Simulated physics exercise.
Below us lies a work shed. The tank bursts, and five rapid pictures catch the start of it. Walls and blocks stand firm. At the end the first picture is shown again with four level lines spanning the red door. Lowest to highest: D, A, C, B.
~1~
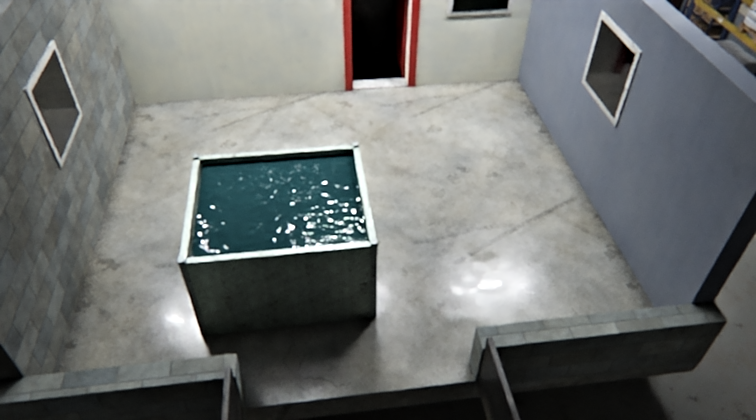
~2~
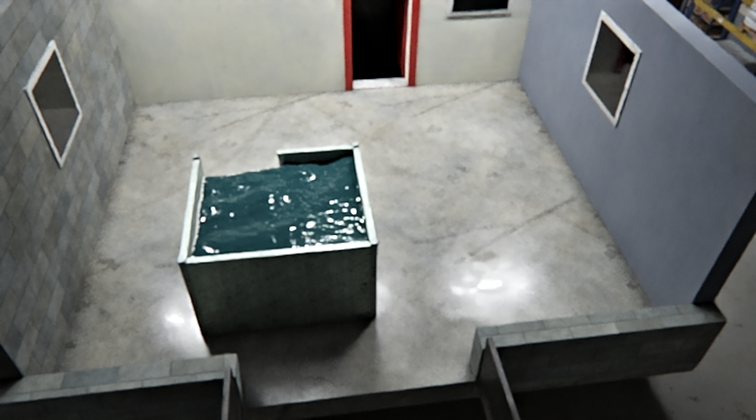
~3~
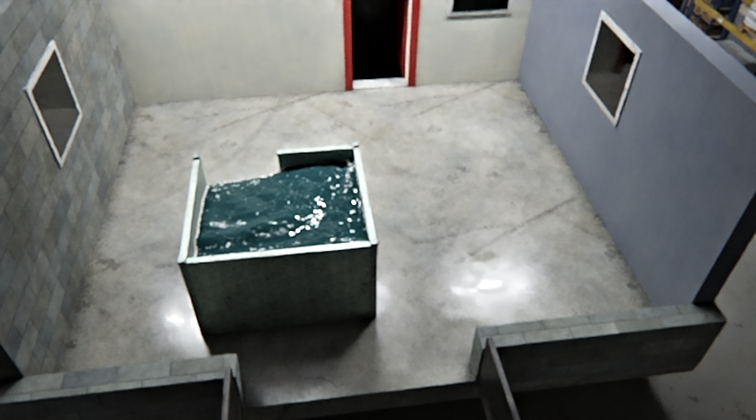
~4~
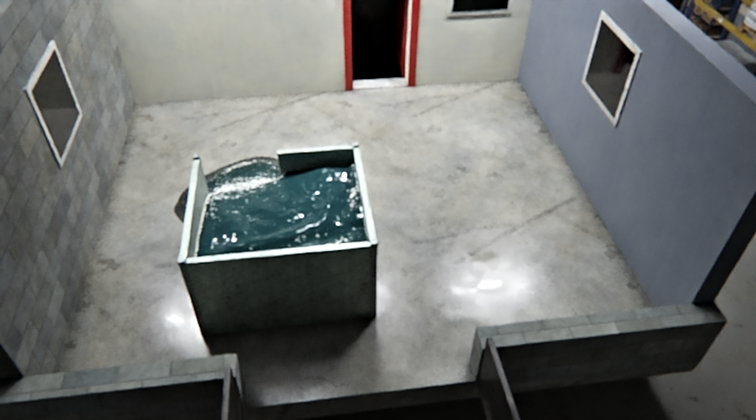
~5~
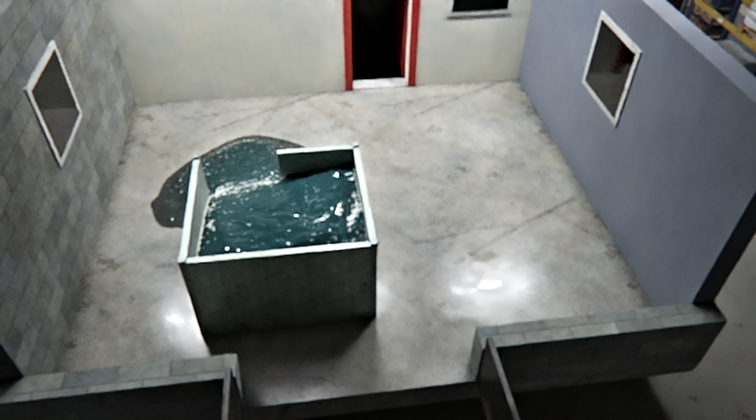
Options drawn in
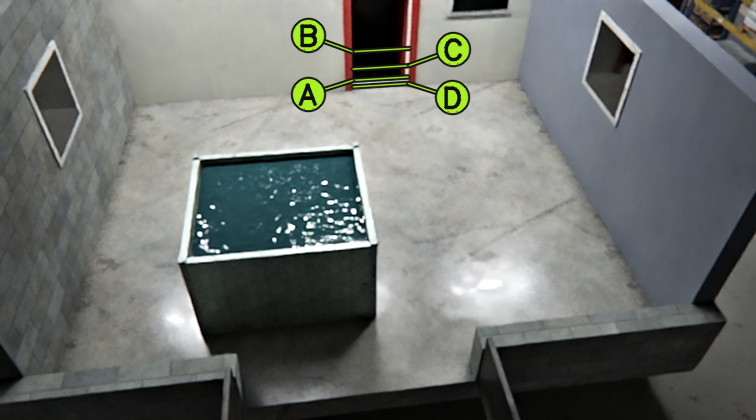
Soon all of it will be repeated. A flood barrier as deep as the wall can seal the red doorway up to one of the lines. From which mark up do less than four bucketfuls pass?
That is line A.
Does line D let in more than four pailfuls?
Yes, that goes wrong.
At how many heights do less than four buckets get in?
Three of them.
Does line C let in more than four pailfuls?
No, not at all.
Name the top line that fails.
It is D.
On the marked copy, A at (380, 78); B at (381, 50); C at (380, 67); D at (380, 85); from the bottom up D, A, C, B.
If A is chosen, a splash gets over, under a bucket.
If B is chosen, nothing gets over.
If C is chosen, nothing gets over.
If D is chosen, about 9 bucketfuls get in.
